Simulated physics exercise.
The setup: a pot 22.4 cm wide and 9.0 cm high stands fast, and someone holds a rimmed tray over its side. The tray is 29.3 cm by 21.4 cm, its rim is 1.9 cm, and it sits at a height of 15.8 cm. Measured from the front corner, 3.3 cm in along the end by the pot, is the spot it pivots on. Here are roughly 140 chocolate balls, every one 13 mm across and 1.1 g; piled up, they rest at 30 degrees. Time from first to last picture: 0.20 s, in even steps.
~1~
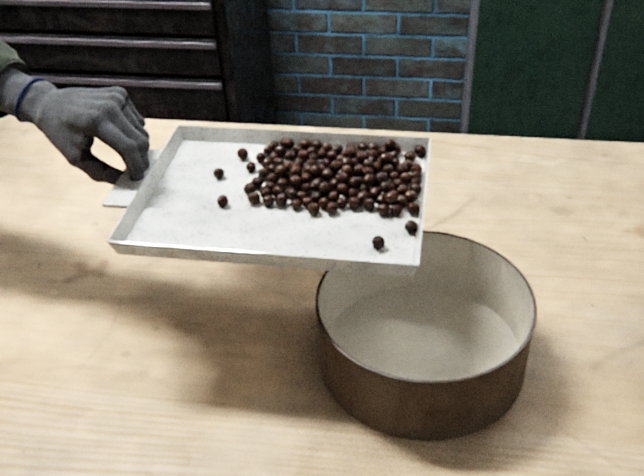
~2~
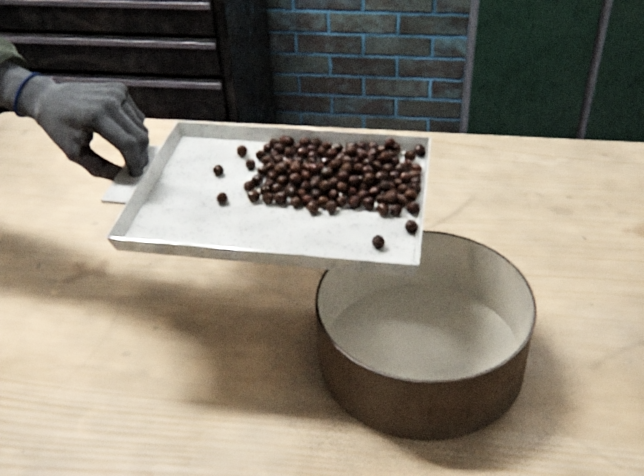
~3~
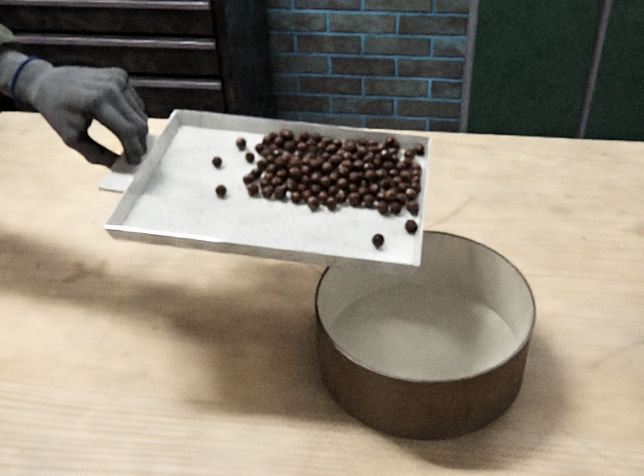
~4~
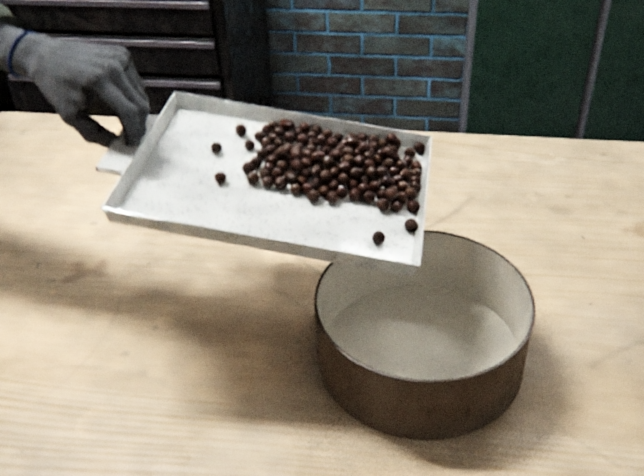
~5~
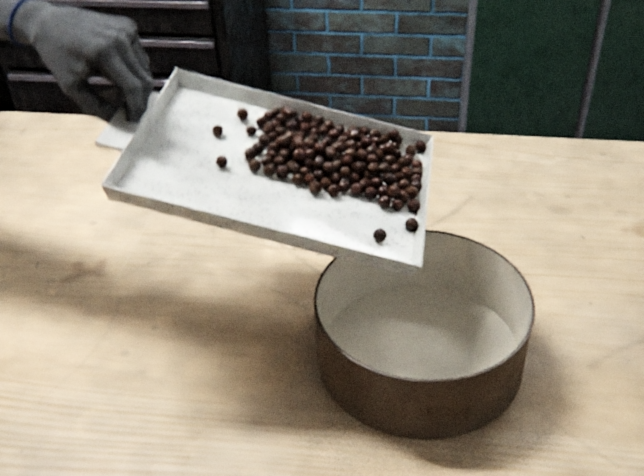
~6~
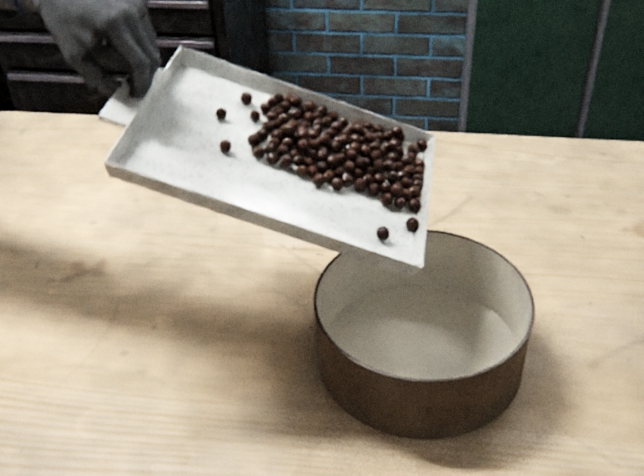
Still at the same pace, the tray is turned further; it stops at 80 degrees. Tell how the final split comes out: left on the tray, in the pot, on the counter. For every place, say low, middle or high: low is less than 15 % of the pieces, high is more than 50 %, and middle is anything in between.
Here is the split: Tray: Low; pot: High; counter: Middle.
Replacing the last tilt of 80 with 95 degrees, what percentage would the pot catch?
Around 70 per cent, then.
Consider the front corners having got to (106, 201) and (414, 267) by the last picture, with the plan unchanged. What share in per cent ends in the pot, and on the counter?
Pot 90; counter 5.
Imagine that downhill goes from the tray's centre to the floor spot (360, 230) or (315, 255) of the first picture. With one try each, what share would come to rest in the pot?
The share comes to about 95 in a hundred, then about 60 in a hundred.
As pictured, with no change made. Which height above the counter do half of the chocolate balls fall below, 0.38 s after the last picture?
Height: Around 20 cm.
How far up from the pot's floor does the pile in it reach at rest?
2.5 cm.
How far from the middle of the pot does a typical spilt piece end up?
20 cm.
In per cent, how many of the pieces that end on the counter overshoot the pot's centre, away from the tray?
About 80 %.
Then, 0.23 s after the last picture, tilt 51 degrees; the tray holds 100 %, the pot 0 %.
Then, 0.38 s after the last picture, tilt 71 degrees; the tray holds 90 %, the pot 0 %.
Then, 0.65 s after the last picture, tilt 80 degrees; the tray holds 35 %, the pot 40 %.
In the end, tray 5 %, pot 70 %, counter 25 %.
